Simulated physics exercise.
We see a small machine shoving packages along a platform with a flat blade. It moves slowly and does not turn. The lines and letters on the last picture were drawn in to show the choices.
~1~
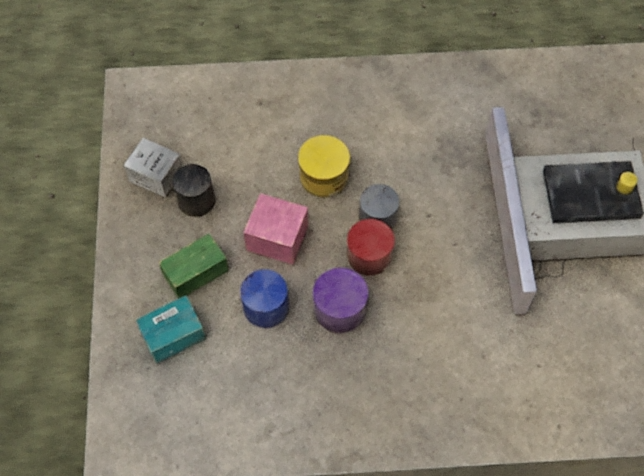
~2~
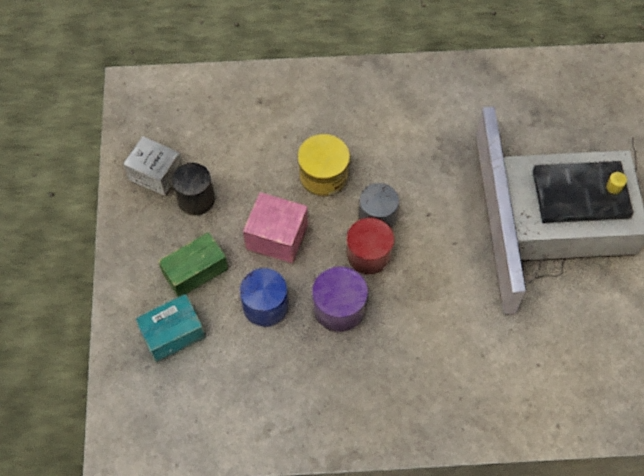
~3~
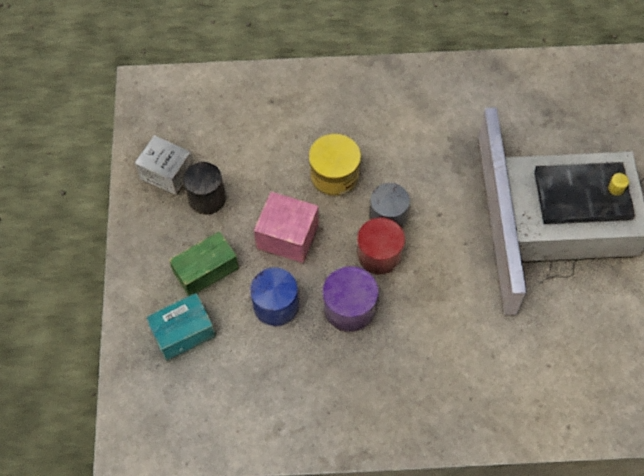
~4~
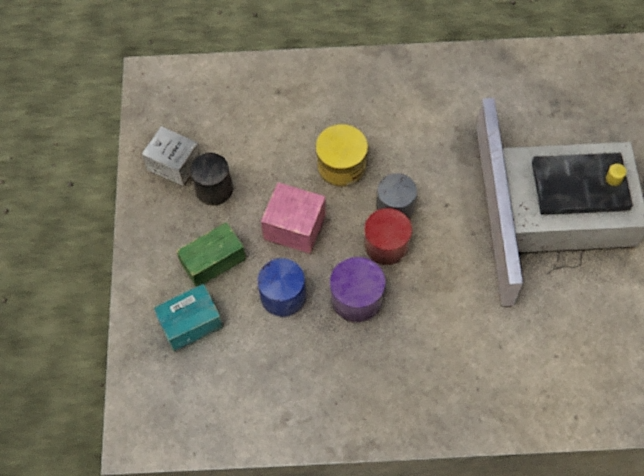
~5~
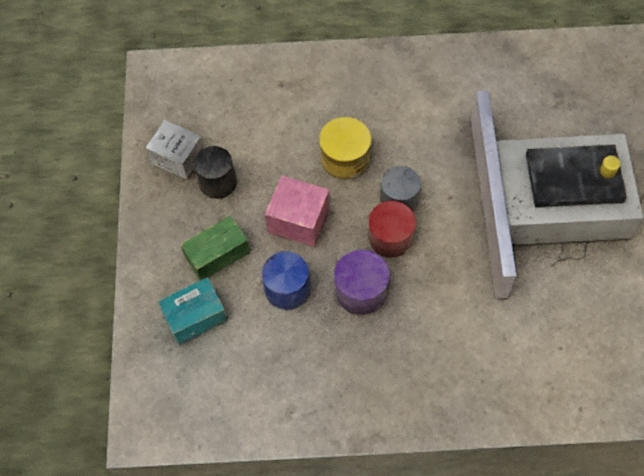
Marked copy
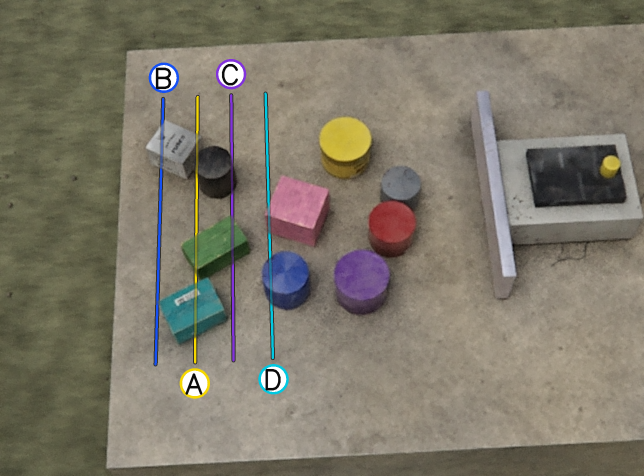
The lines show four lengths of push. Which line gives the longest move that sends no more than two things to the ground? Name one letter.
No third one falls up to A.
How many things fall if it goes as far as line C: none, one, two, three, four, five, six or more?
In all, none.
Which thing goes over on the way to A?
The green crate.
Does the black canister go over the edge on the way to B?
Yes.
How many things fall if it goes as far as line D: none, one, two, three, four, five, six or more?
In all, none.
On the copy, A at (196, 221); B at (160, 223); C at (232, 219); D at (269, 217).
On A. First, robot (461, 181); grey canister (360, 193); red pail (359, 231).
Then, robot (354, 186); green crate (177, 256); turquoise parcel (176, 318).
Finally, robot (269, 191); green crate over the edge; pink crate (127, 208); one fallen.
By contrast, B drops six; C is within the limit but short; D is within the limit but short.
